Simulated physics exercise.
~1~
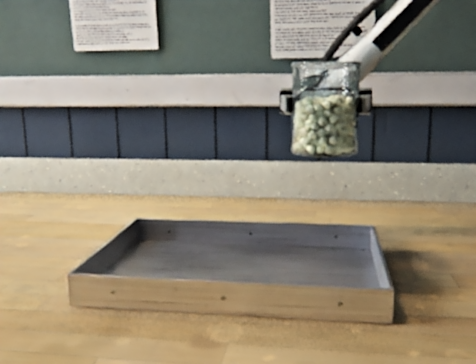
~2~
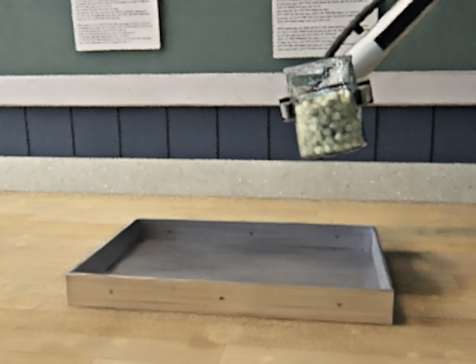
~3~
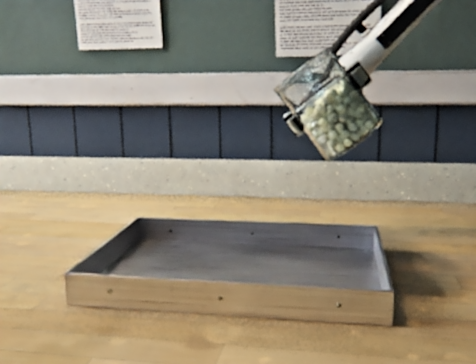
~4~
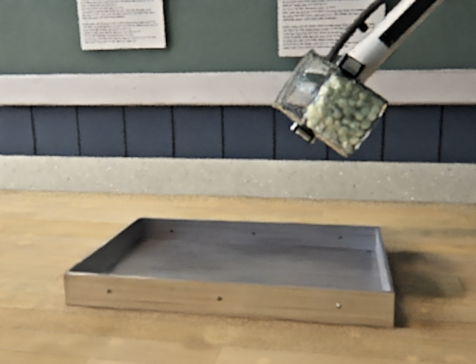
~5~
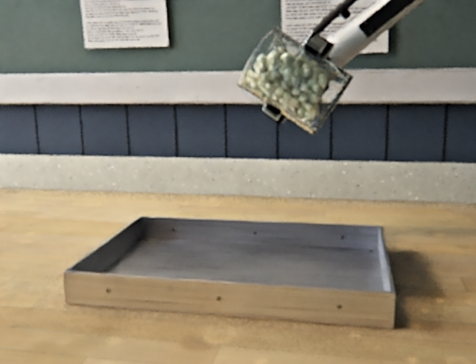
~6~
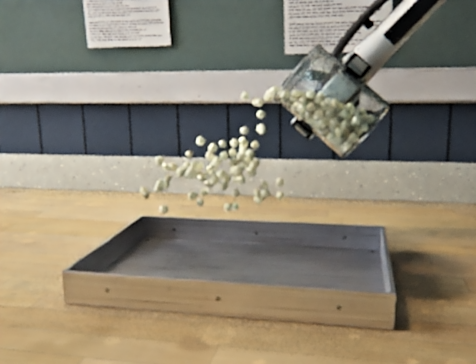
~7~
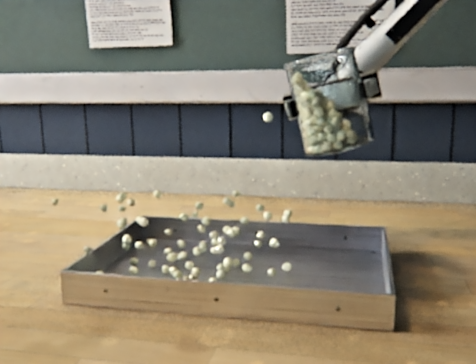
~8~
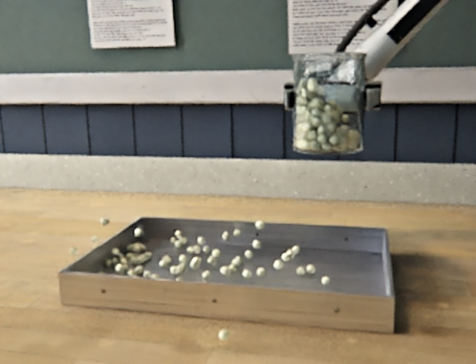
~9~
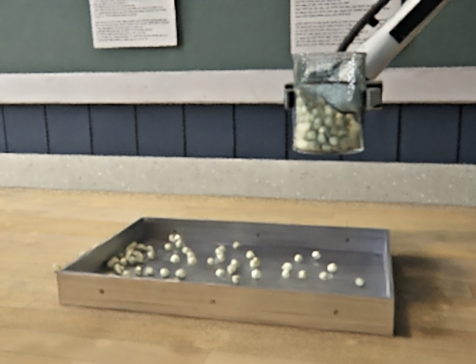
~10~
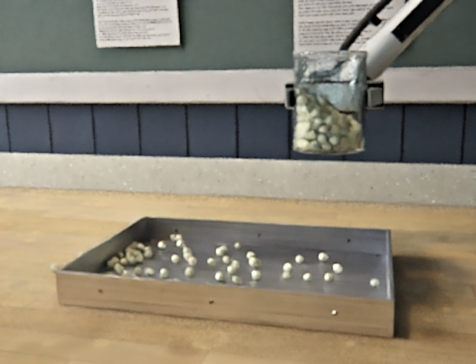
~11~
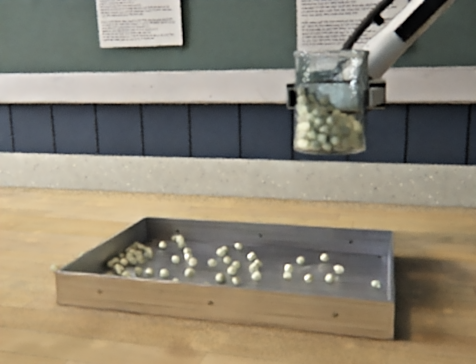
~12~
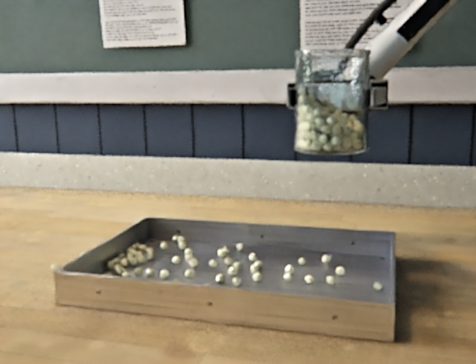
A clear tumbler of pale beads, held upright by a robotic arm above a shallow grey tray, begins to tilt, its base swinging to the right. It leans further, then swings up and to the left, its beads still inside. The arm jerks it back to the right and down, and a loose stream of beads flies out leftward over the tray. As the tumbler returns upright, the beads drop, bounce and scatter, with a few straying beyond the rim. The arm then holds still, with the tumbler still partly full and beads spread across the tray, clustered thickest at its left end.
